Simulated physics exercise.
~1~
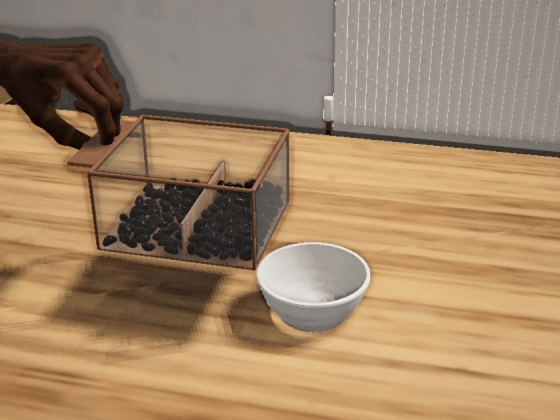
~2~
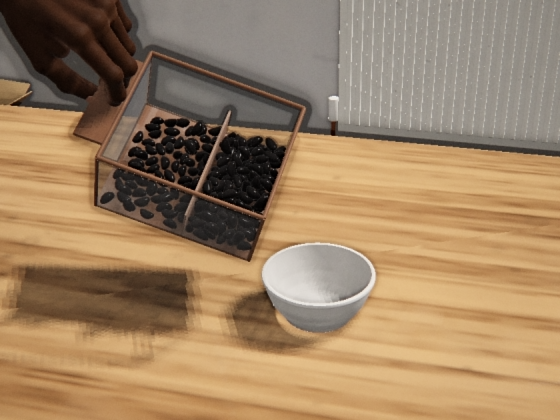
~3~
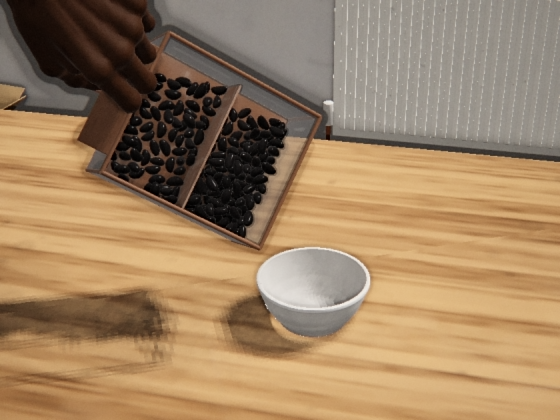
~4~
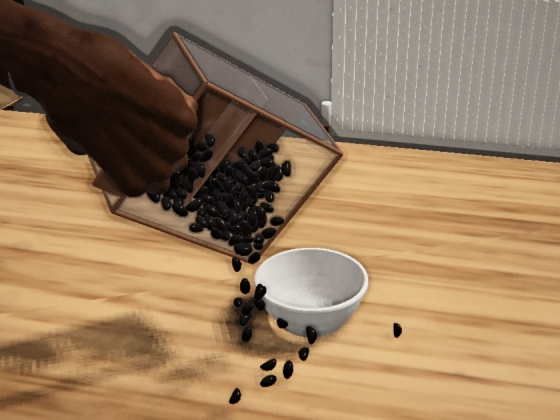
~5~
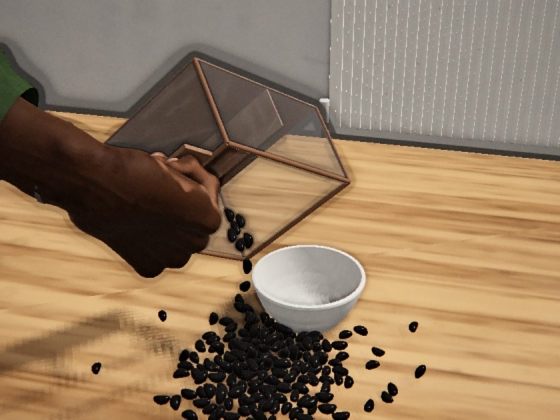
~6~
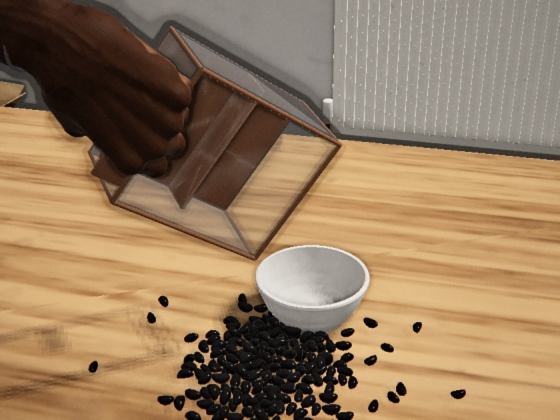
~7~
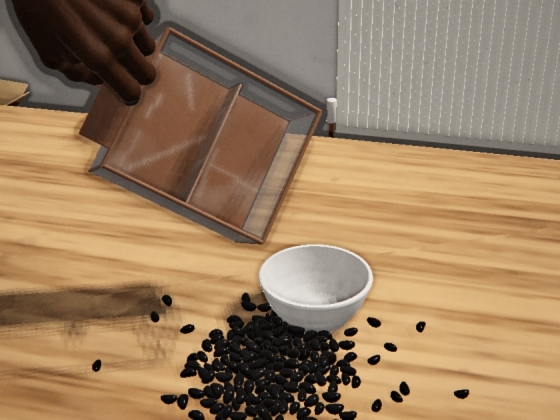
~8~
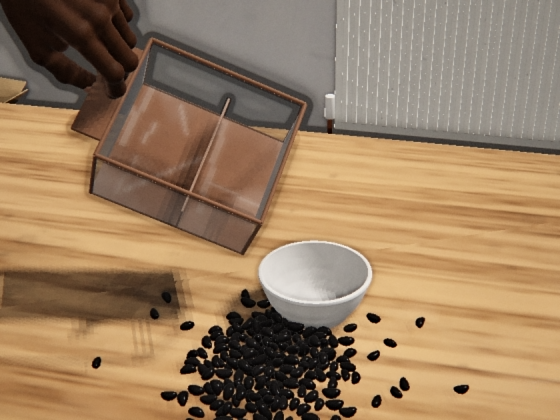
A dark-skinned hand holds a clear, copper-edged box of black beans, split by a partition, at the left of a light wooden table, seen from slightly above. A white bowl stands just to the right, with a grey wall and a ribbed white panel behind. The hand tips the box steeply to the right, and the beans slide down and pour out over its lower edge. They miss the bowl and pile up on the wood in front of it, with a few scattered around. The hand then turns the box partway back, leaving it empty and still tilted beside the empty bowl.
